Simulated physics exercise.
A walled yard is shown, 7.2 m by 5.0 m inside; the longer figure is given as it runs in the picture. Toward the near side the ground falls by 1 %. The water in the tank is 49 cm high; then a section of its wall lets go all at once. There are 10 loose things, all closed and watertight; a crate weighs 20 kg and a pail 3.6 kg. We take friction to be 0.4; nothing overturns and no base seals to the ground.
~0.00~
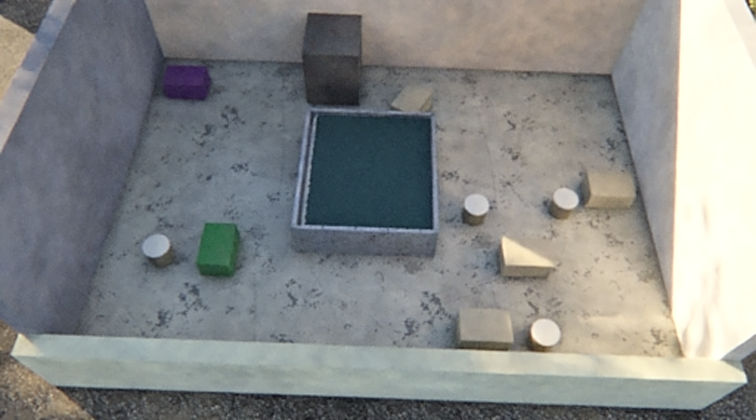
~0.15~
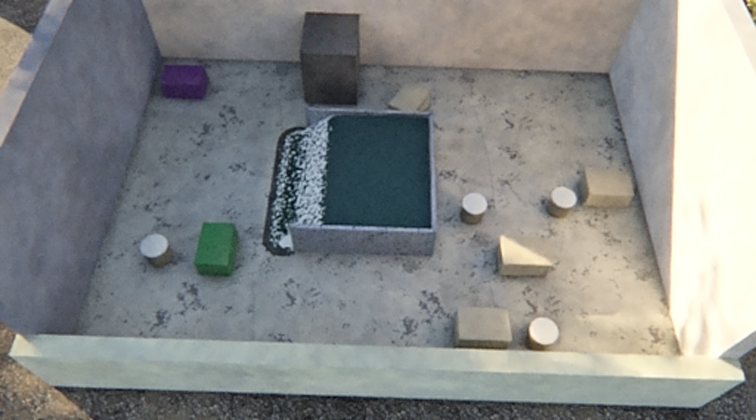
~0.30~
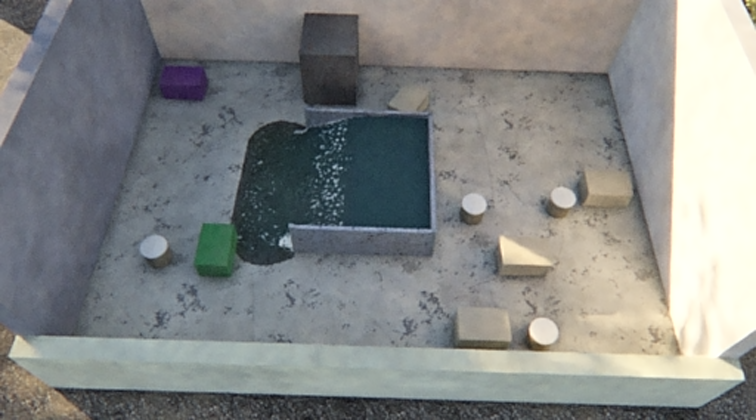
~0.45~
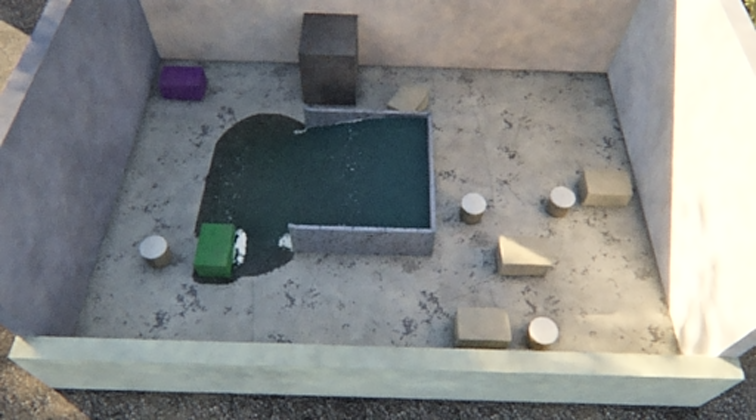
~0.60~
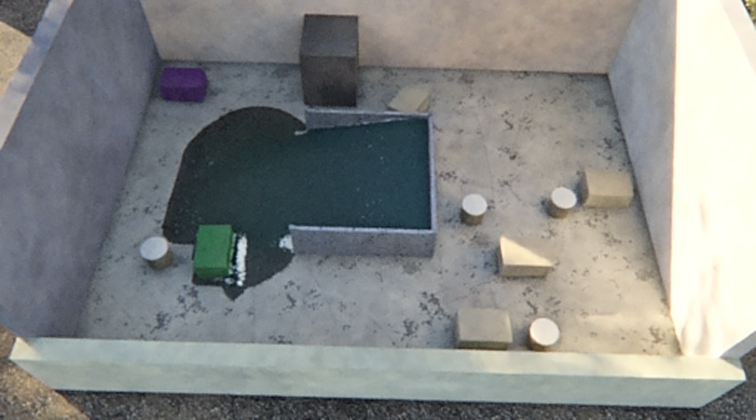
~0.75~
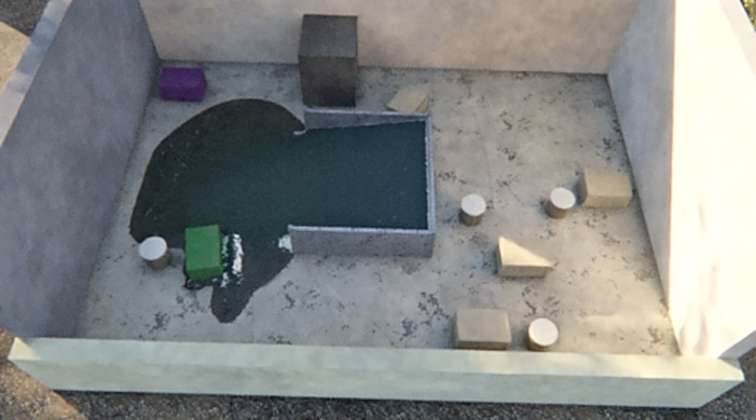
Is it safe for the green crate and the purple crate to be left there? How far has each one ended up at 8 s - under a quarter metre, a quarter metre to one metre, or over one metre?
My prediction: Green crate: Is swept well away; purple crate: Is swept well away.
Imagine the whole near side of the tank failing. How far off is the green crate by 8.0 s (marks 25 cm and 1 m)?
Result: Green crate essentially stationary.
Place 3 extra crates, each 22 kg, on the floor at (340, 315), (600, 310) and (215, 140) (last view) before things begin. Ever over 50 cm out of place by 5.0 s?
Well, in that order it's higher, lower and higher.
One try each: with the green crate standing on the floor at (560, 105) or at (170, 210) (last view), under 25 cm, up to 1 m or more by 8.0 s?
I'd say it does not really move on the first try and it lands far off on the second.
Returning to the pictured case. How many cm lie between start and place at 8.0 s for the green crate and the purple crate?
Around 250 cm for the first and around 350 cm for the second.
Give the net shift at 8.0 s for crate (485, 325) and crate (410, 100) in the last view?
Lab note - net shifts in turn: 30 cm; 0 cm.
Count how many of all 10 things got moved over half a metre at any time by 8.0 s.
4.
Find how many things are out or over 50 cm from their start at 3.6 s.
I get 3.
After 1.6 s the green crate is near (128, 268), 1.0 m from its start, aground; the purple crate is near (181, 77), 0.0 m from its start, aground; 0 afloat.
After 3.6 s the green crate is near (139, 287), 1.0 m from its start, afloat; the purple crate is near (255, 72), 1.1 m from its start, afloat; 3 afloat.
After 5.6 s the green crate is near (254, 285), 0.8 m from its start, afloat; the purple crate is near (282, 156), 2.2 m from its start, aground; 2 afloat.
After 8.0 s the green crate is near (396, 301), 2.4 m from its start, aground; the purple crate is near (267, 261), 3.5 m from its start, aground; 1 afloat.
